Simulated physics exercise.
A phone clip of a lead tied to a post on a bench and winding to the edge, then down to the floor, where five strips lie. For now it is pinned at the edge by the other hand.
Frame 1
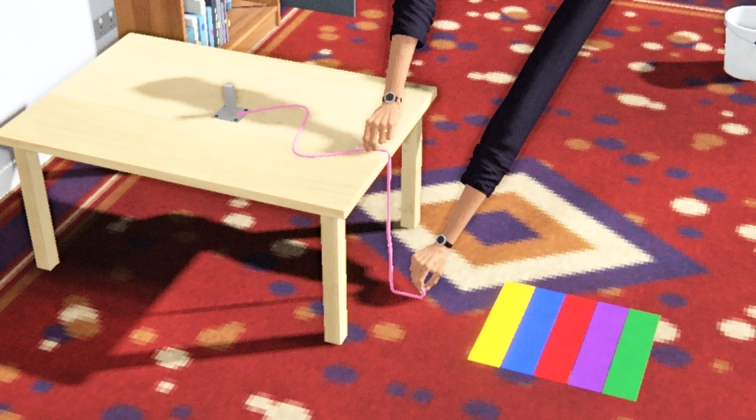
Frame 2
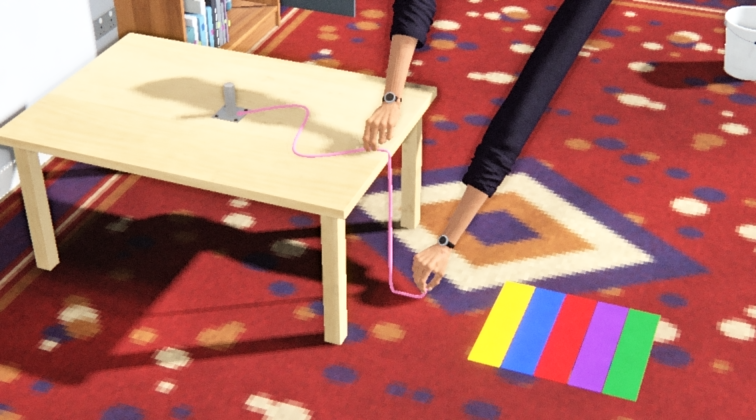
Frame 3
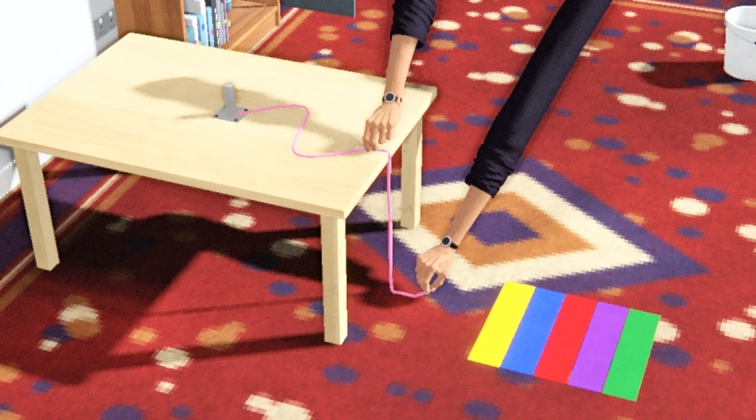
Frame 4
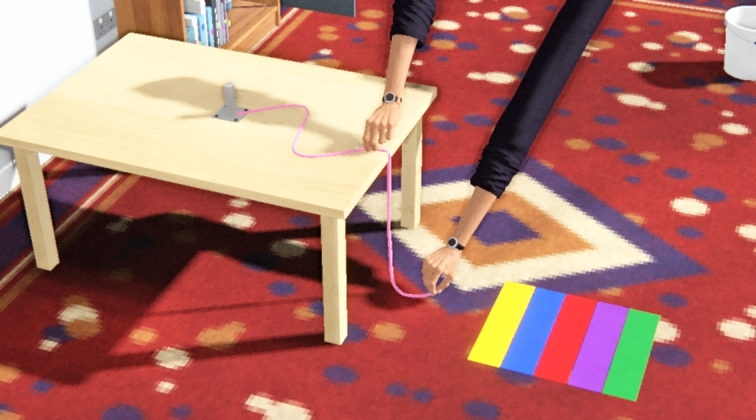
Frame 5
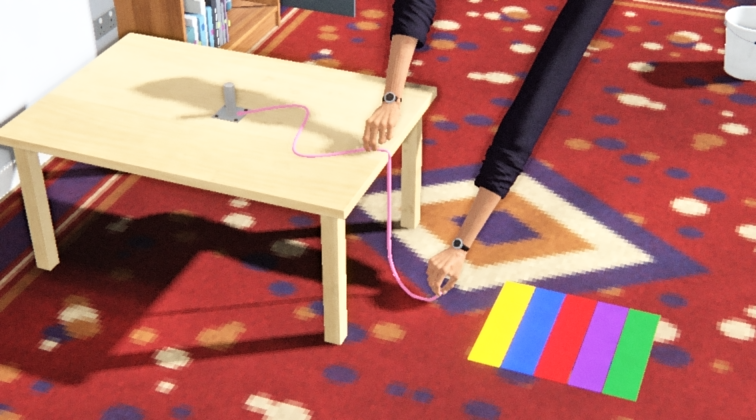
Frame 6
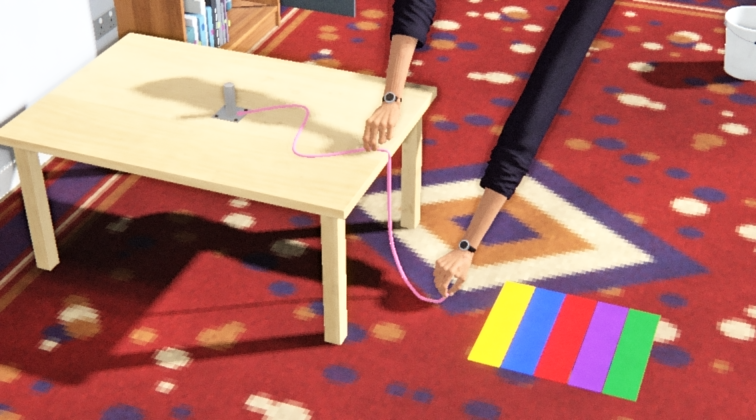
To begin with, a pink cord runs from a small grey post across a wooden table to its edge, pinned there by one hand, while another hand holds its hanging end near the floor. The lower hand then moves the end slightly right, toward the yellow strip of five coloured strips on the patterned carpet.
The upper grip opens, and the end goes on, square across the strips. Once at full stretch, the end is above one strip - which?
The end stops over the green strip.
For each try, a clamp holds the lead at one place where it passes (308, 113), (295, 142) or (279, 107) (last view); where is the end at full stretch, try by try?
Approximately (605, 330), (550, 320) and (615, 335) respectively.
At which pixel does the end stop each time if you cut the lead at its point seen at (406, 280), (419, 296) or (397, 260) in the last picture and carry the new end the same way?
Case by case: Close to (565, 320), (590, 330) and (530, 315).
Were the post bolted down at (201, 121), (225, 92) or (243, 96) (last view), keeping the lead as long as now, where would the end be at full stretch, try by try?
Near (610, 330); near (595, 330); near (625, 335).
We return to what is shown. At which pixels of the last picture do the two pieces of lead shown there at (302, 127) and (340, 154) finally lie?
They go to (339, 137) and to (427, 174).
Soon after, end near (583, 326); over red.
Then, end near (616, 334); over purple.
At full stretch, end near (636, 339); over green. It halts on the green strip.
